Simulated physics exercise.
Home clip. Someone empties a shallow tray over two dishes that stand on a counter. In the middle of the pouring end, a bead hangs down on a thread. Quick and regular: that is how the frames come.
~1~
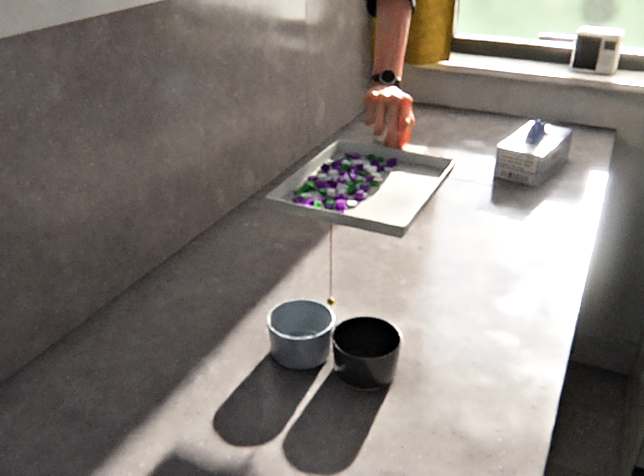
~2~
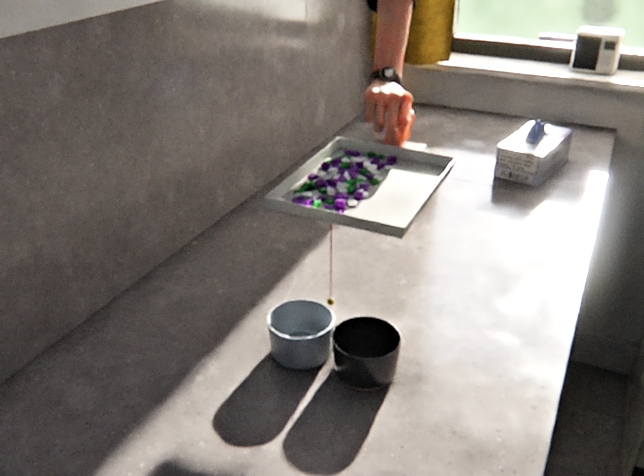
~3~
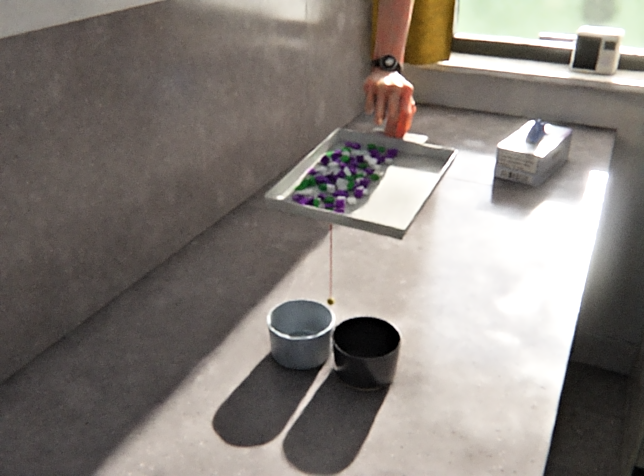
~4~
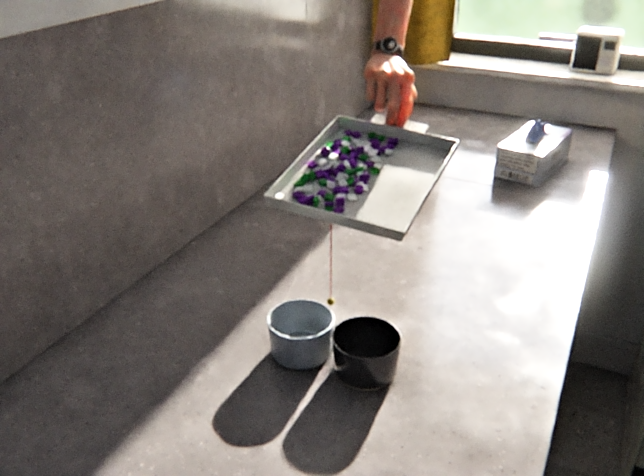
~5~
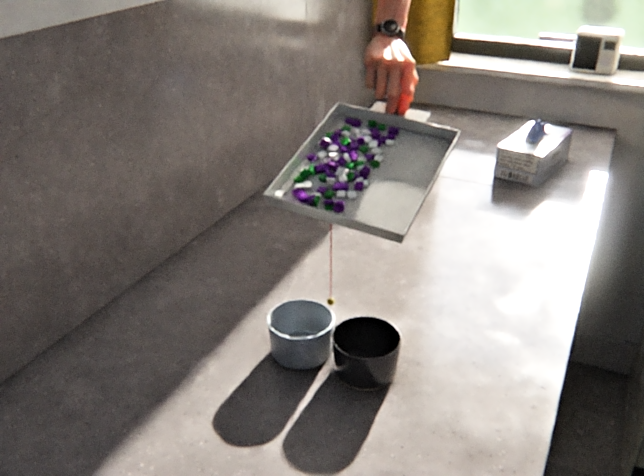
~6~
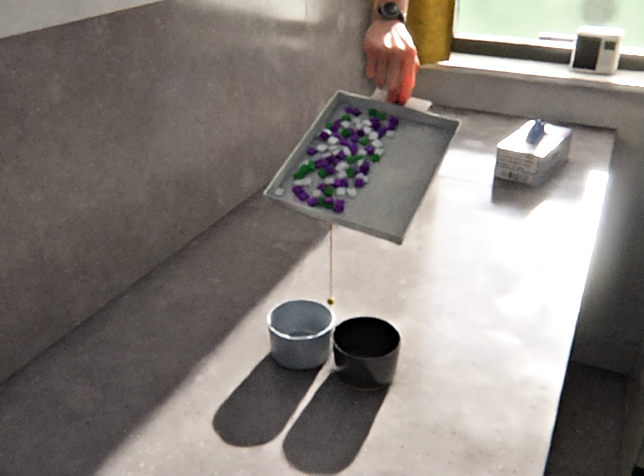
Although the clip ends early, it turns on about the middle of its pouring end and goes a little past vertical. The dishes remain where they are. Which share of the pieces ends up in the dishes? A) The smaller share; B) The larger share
B.
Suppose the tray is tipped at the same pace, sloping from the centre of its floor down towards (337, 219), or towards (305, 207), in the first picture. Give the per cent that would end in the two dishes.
For the first aim it is 80 in a hundred, for the second 20 in a hundred.
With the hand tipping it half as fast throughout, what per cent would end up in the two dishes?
It would come out near 80 per cent.
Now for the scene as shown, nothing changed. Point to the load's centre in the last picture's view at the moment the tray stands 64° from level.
In the last view, the load is centred near (349, 210).
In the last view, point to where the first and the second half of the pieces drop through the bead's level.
It passes near (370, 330) first and then near (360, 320).
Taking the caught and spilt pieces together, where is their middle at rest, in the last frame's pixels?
Centre at rest, last view: Approx. (366, 365).
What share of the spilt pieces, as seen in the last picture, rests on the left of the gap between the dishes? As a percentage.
Around 20 per cent, give or take.
Soon after the last picture, tray tipped steeply; all on the tray.
A little later, tray tipped past a quarter turn; about two thirds on the tray; about a quarter in the right dish; a stray few in the left dish; a small part outside both; a small part in the air.
Later still, tray tipped past a quarter turn; about two thirds in the right dish; a small part in the left dish; about a quarter outside both.
At rest, tray tipped past a quarter turn; about two thirds in the right dish; a small part in the left dish; about a quarter outside both.
